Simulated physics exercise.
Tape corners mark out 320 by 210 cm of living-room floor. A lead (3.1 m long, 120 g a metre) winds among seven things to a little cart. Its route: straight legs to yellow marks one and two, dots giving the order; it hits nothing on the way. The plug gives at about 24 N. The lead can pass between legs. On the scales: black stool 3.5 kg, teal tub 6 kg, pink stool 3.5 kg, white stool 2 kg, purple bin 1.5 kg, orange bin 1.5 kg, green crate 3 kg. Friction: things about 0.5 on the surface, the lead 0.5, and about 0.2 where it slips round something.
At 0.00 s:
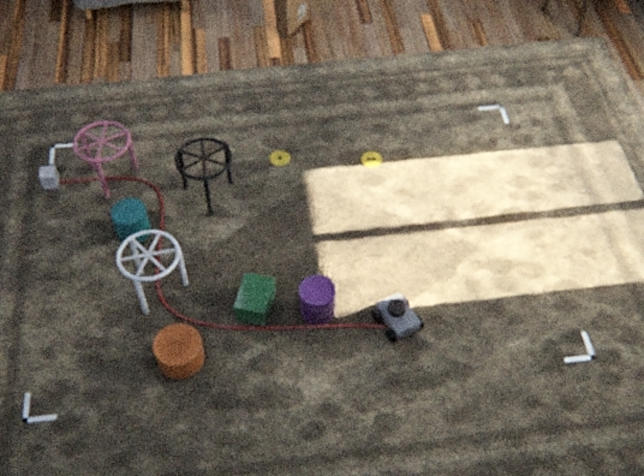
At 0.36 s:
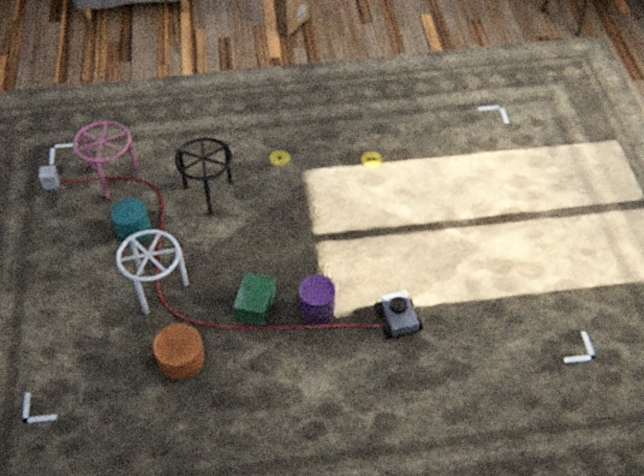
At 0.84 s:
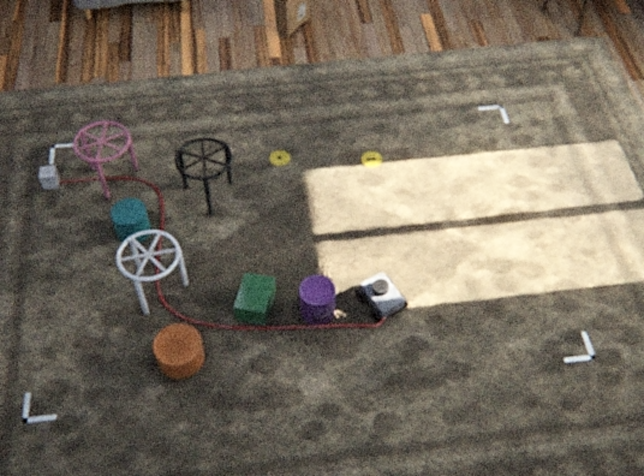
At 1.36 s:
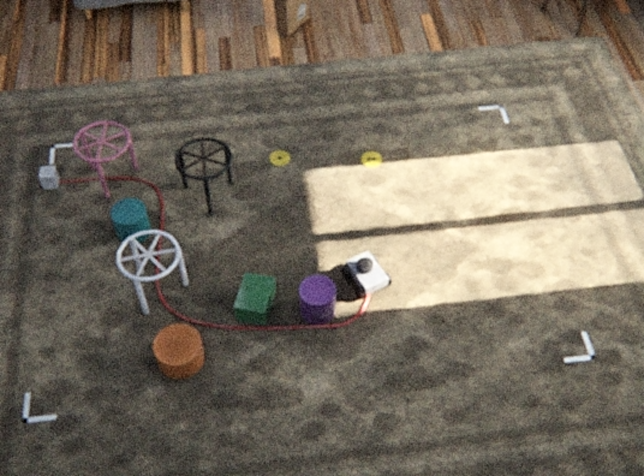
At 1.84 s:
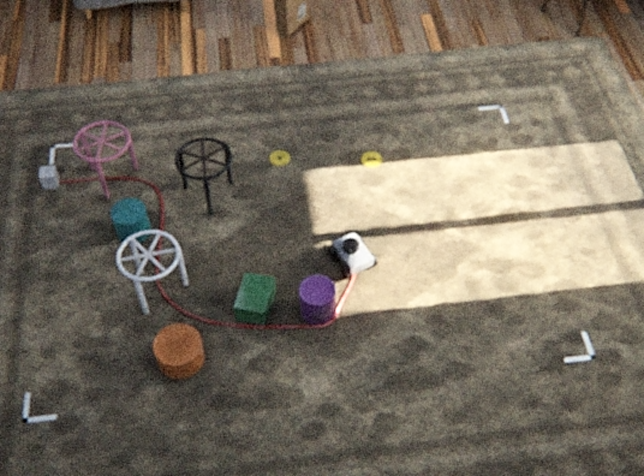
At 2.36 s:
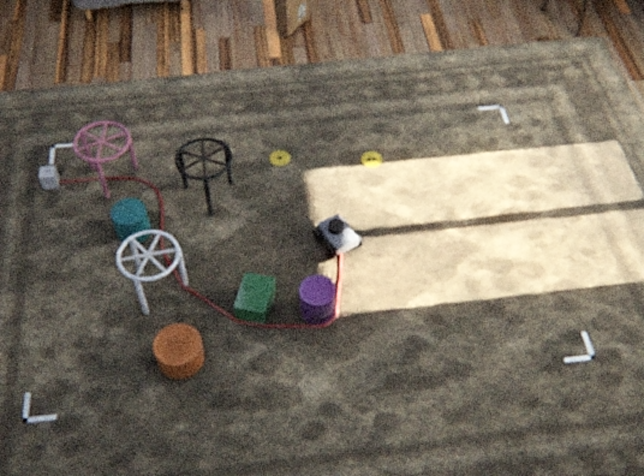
Rug with stools, bins and a green crate, a little cart turning and rolling up and left, trailing a red lead.
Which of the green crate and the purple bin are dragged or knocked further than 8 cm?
The green crate gets shifted, the purple bin moves.
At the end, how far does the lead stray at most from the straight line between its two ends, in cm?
Some 110 cm.
By 3.5 s, cart at (313, 206), 4 N at the fixed end; purple bin 9 cm off its start.
By 4.6 s, cart at (286, 171), 8 N at the fixed end; purple bin 34 cm off its start, green crate 7 cm off its start.
By 5.7 s, cart at (325, 161), 5 N at the fixed end; purple bin 43 cm off its start at (271, 244), green crate 12 cm off its start at (246, 277).
By 6.8 s, cart at (368, 164), 8 N at the fixed end; purple bin 43 cm off its start, green crate 18 cm off its start.
By 7.2 s, cart at (368, 164), 8 N at the fixed end; purple bin 43 cm off its start at (271, 244), green crate 18 cm off its start at (245, 268).
